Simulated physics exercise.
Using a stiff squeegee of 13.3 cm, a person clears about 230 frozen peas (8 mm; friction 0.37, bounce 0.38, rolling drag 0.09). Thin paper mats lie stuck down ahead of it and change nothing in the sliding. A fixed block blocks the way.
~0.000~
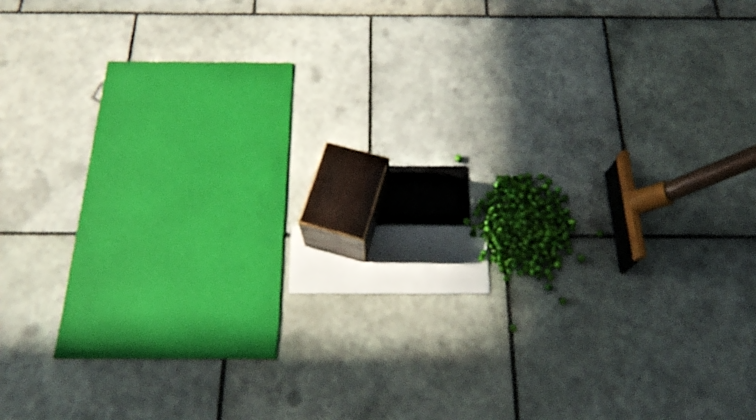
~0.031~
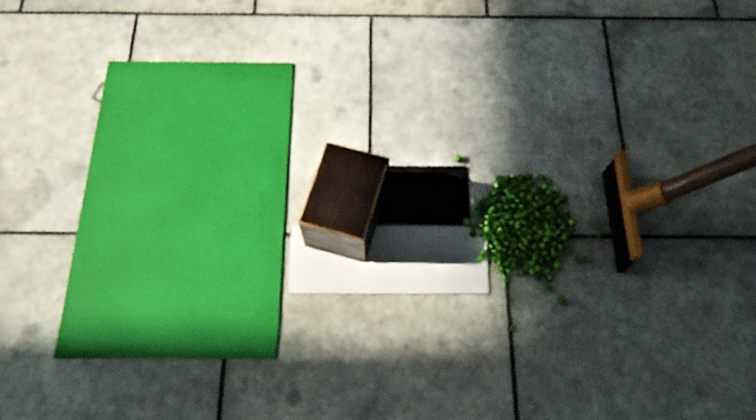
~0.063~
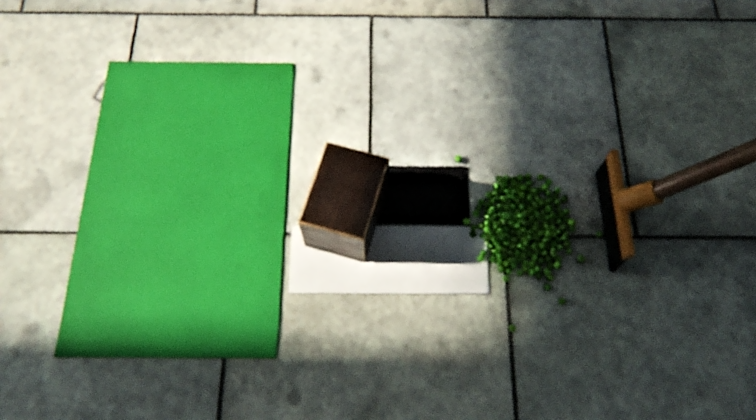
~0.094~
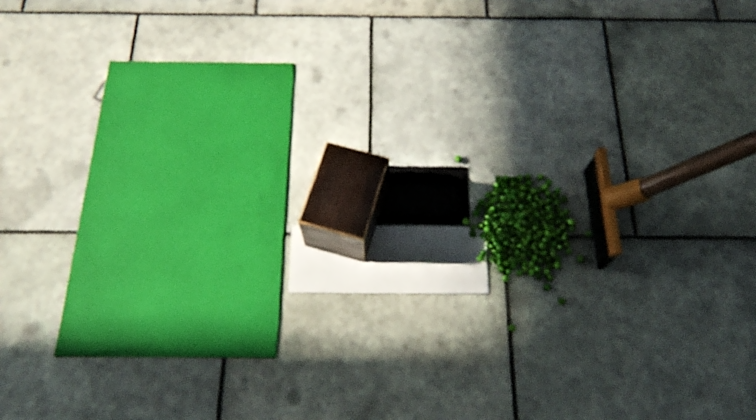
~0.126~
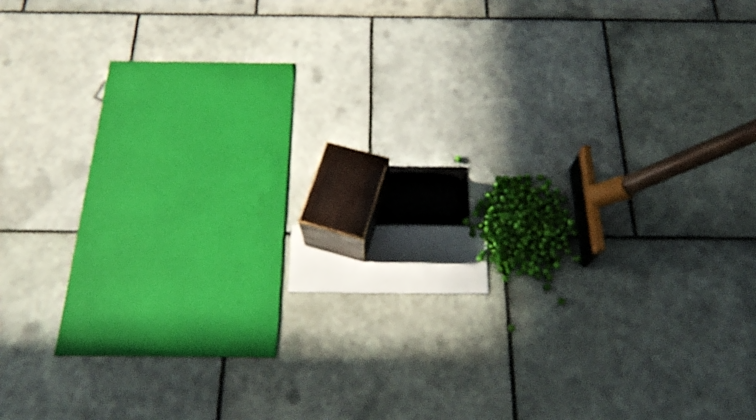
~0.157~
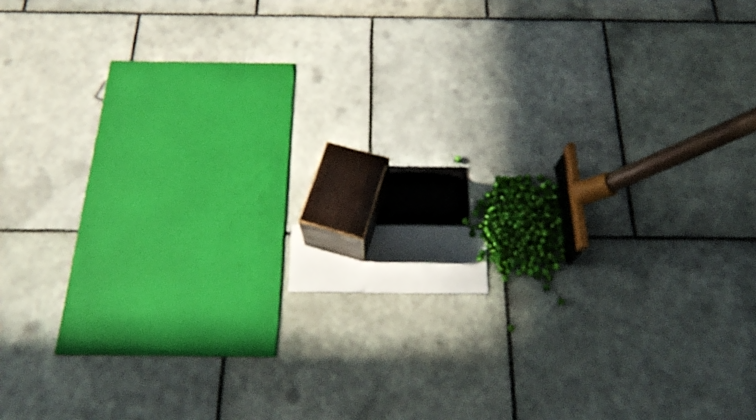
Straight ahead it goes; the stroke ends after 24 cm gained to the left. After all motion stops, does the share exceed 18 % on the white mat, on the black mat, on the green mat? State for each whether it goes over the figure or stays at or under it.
White mat: Goes over, black mat: Goes over, green mat: Stays at or under.
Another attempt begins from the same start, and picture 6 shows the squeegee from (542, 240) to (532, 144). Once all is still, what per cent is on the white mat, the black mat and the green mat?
At rest the white mat holds 20 %, the black mat 20 %, and the green mat 15 %.
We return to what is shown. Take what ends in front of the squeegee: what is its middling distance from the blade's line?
My estimate is near 4 cm.
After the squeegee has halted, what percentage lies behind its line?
Near 25 percent, give or take.
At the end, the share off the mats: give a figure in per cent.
Share: Close to 40 in a hundred.
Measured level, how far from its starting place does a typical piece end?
Estimate: Approx. 16 cm.
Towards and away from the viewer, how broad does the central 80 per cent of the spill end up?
24 cm.
Then, at 0.35 s, squeegee 17 cm from its start, spill 19 cm wide; white mat 35 %, black mat 35 %, off the mats 30 %.
After 0.55 s, squeegee 25 cm from its start, spill 24 cm wide; white mat 35 %, black mat 30 %, off the mats 35 %.
After 0.72 s, squeegee 25 cm from its start, spill 27 cm wide; white mat 35 %, black mat 25 %, off the mats 40 %.
At rest (1.4 s), white mat 35 %, black mat 25 %, green mat 5 %, off the mats 40 %.
